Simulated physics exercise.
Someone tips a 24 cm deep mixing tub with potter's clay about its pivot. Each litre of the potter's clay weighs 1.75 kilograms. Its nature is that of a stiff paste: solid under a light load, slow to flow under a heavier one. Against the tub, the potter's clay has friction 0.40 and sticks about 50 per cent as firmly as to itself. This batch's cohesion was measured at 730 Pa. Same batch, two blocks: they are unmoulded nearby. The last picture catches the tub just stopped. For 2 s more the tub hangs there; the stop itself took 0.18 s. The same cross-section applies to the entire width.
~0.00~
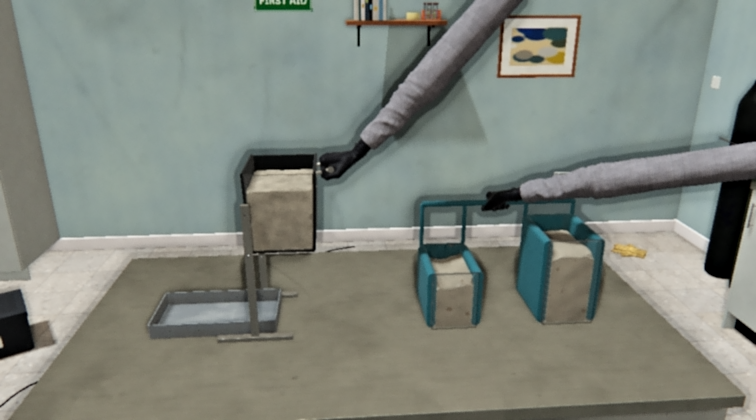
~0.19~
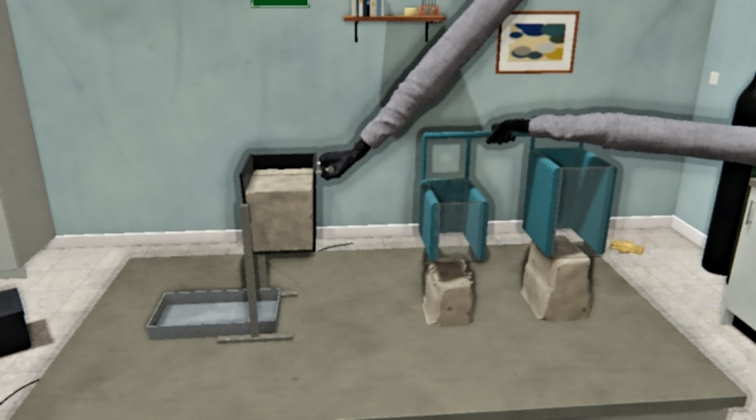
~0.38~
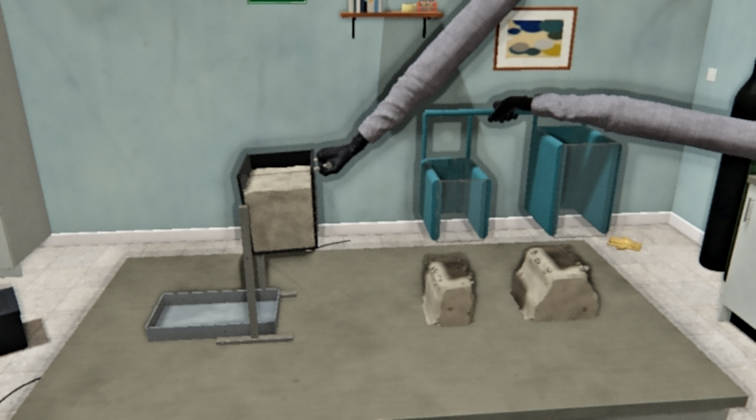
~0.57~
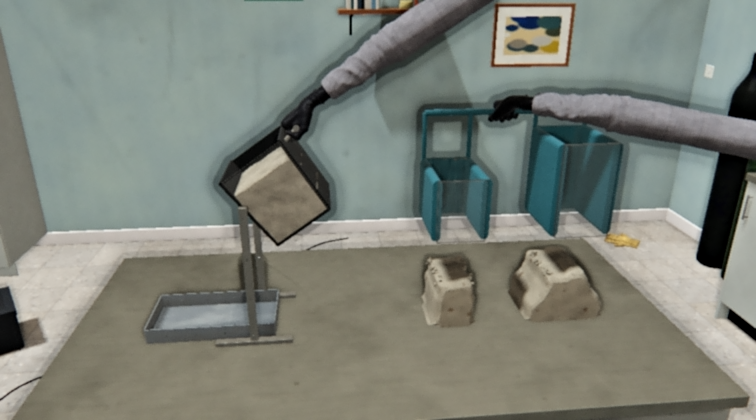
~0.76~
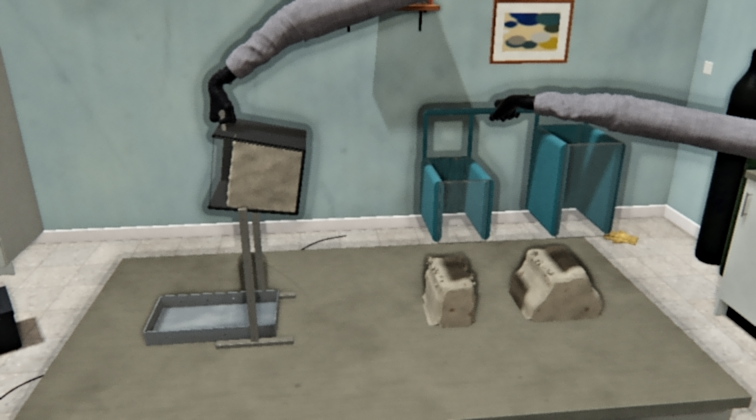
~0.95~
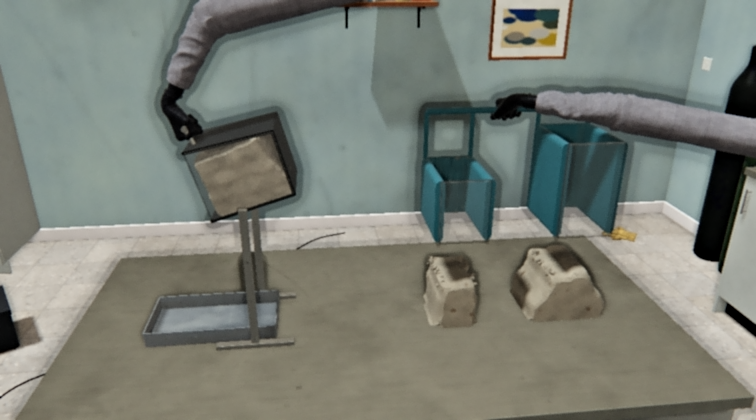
In a room, gloved hands lift teal moulds off two clay blocks, then tilt a dark tub.
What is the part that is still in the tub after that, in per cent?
About 38 %.
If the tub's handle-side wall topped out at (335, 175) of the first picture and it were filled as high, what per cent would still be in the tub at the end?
Around 35 percent would still be in the tub at the end.
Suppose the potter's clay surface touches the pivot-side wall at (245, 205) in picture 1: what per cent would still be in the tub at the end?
I'd guess around 45 in a hundred.
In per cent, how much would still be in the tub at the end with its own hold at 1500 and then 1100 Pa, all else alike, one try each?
Respectively 100 % and 40 %.
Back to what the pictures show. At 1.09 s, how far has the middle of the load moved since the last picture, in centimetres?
About 5 cm.
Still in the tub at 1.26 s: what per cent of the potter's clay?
Some 50 per cent.
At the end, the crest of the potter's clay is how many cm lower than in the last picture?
Roughly 10 cm.
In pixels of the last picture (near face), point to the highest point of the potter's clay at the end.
Highest point: Approx. (249, 177).
By 1.09 s, the tub is at 105 degrees and holds 82 %.
By 1.26 s, the tub is at 105 degrees and holds 52 %.
By 1.43 s, the tub is at 105 degrees and holds 38 %.
By 1.60 s, the tub is at 105 degrees and holds 38 %.
By 2.95 s, at the end, the tub is at 105 degrees and holds 38 %.
